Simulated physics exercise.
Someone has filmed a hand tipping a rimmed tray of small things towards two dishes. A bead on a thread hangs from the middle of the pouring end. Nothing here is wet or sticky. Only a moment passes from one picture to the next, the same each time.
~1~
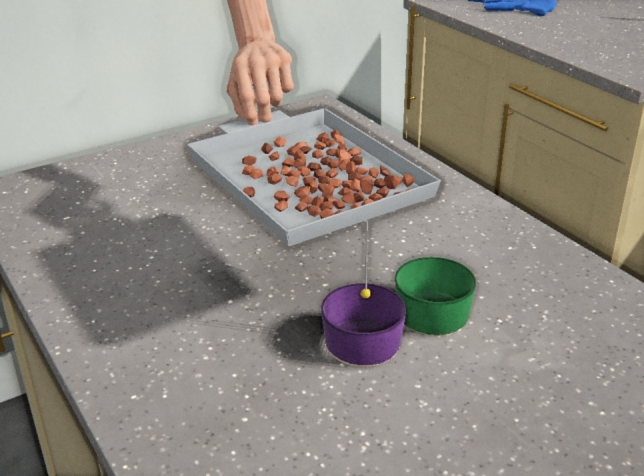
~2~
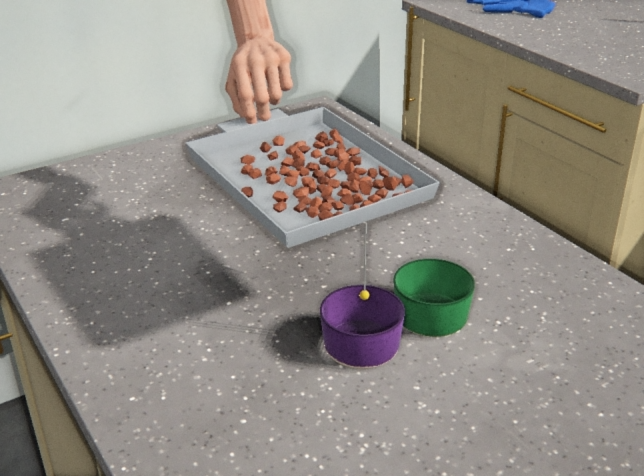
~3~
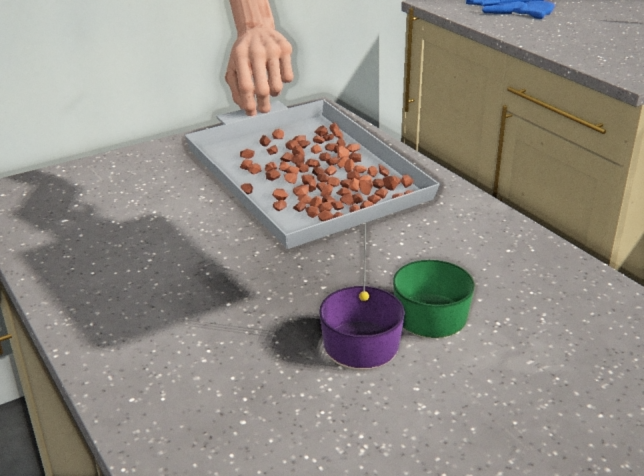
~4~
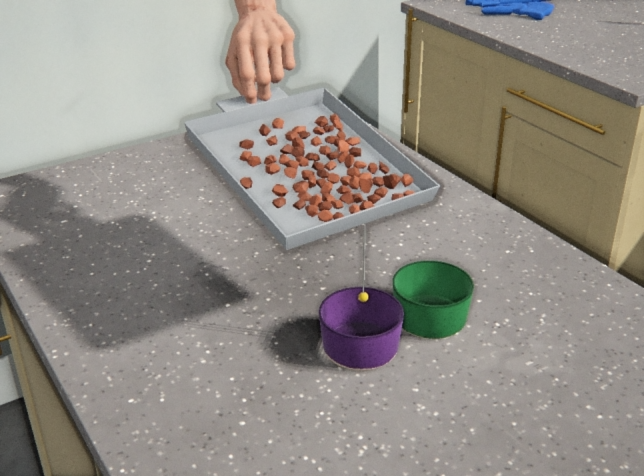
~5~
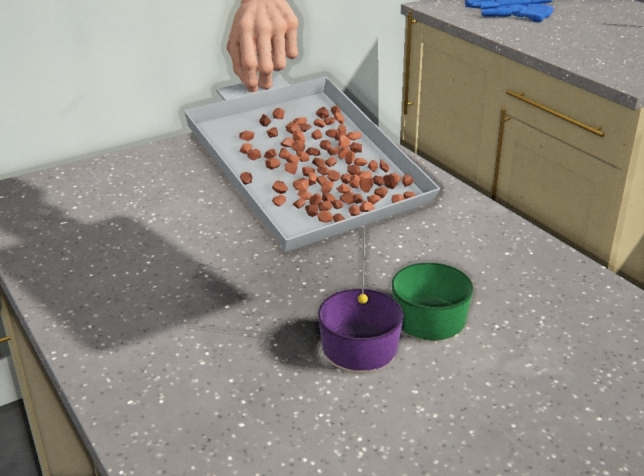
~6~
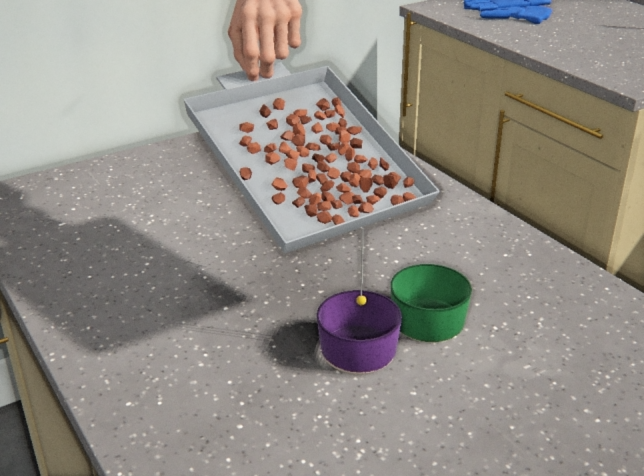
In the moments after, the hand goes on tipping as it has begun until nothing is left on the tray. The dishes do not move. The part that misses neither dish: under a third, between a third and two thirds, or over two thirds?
Caught overall: Under a third.
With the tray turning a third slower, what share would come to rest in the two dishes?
It comes to 10 per cent or so.
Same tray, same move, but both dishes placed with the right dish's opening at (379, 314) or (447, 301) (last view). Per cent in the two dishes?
The first gives 30 %, the second 70 %.
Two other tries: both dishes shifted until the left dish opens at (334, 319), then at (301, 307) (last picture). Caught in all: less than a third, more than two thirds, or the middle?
First less than a third, then under a third.
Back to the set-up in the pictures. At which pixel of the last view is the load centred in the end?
Near (418, 382).
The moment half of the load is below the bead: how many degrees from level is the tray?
Roughly 105°.
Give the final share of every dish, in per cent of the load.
For the left dish some 10 %, for the right dish some 0 %.
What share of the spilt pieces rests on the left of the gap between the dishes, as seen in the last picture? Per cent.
Roughly 30 in a hundred.
Soon after the last picture, tray tipped steeply; all on the tray.
A little later, tray tipped right over; about half on the tray; a stray few in the left dish; a stray few in the right dish; about a quarter outside both; about a quarter in the air.
Later still, tray tipped past a quarter turn; a small part in the left dish; a stray few in the right dish; most outside both.
At rest, tray tipped past a quarter turn; a small part in the left dish; a stray few in the right dish; most outside both.
